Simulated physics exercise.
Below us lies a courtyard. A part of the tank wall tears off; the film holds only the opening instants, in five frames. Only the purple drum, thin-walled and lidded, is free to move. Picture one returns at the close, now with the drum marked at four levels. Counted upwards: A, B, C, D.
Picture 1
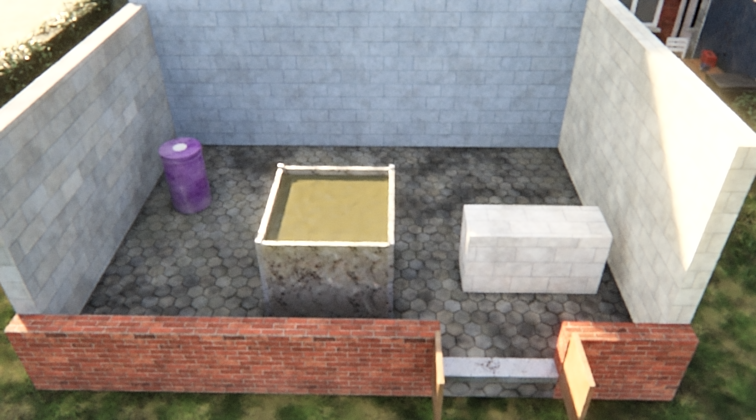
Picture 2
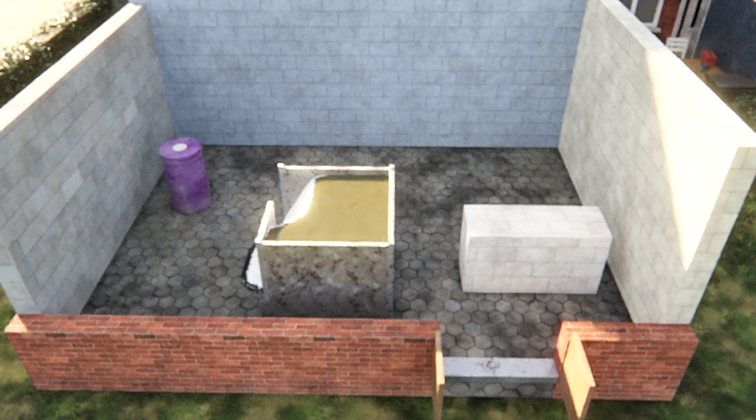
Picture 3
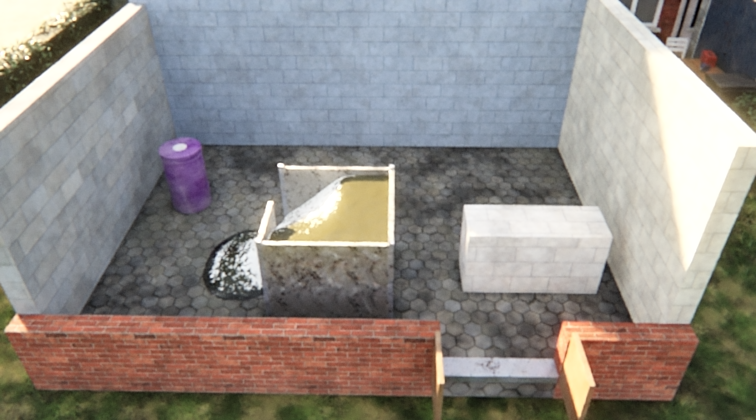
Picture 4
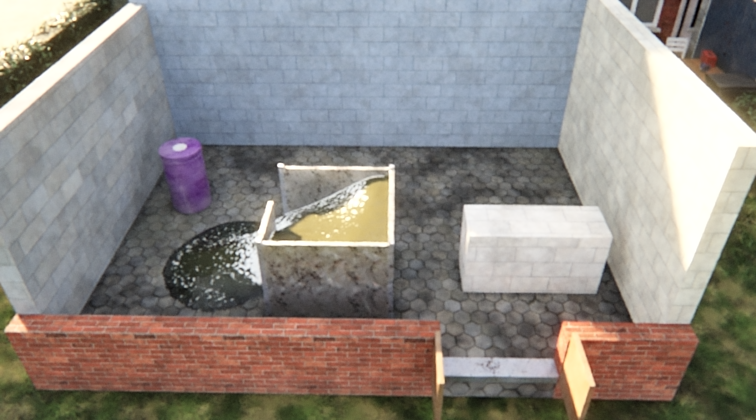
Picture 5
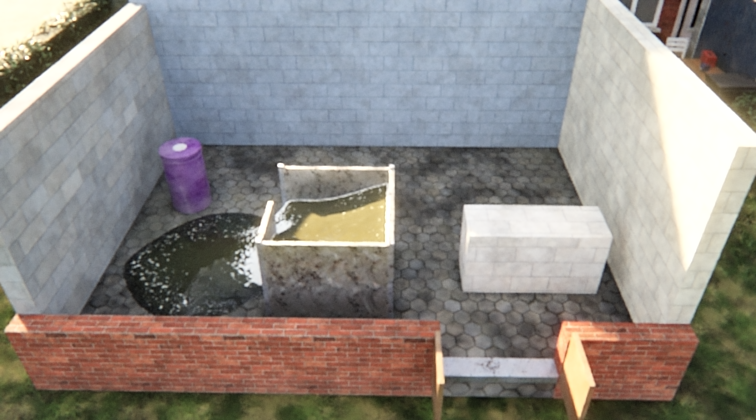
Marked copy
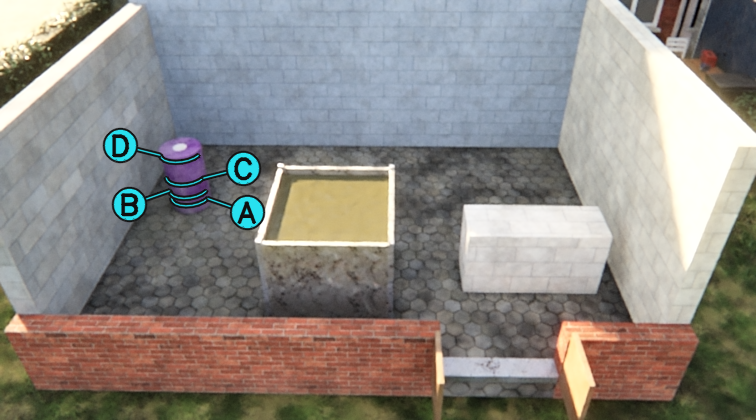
A big square tank of murky water opened on its left side inside a walled courtyard, and water poured out, spreading into a widening dark puddle on the paving while the purple drum stayed still.
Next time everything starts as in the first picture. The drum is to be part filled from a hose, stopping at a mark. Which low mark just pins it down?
C is the one.
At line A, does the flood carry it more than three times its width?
Yes, clearly.
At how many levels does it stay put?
Two of them.
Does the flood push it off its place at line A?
Yes, that goes wrong.
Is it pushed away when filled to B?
Yes, that goes wrong.
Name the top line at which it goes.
B.
In cyan, A at (185, 205); B at (184, 198); C at (180, 185); D at (175, 162); from the bottom up A, B, C, D.
With A, it is pushed about 5 times its own width away.
With B, it is pushed about twice its own width away.
With C, it shifts by a finger or two and stays.
With D, it does not move.
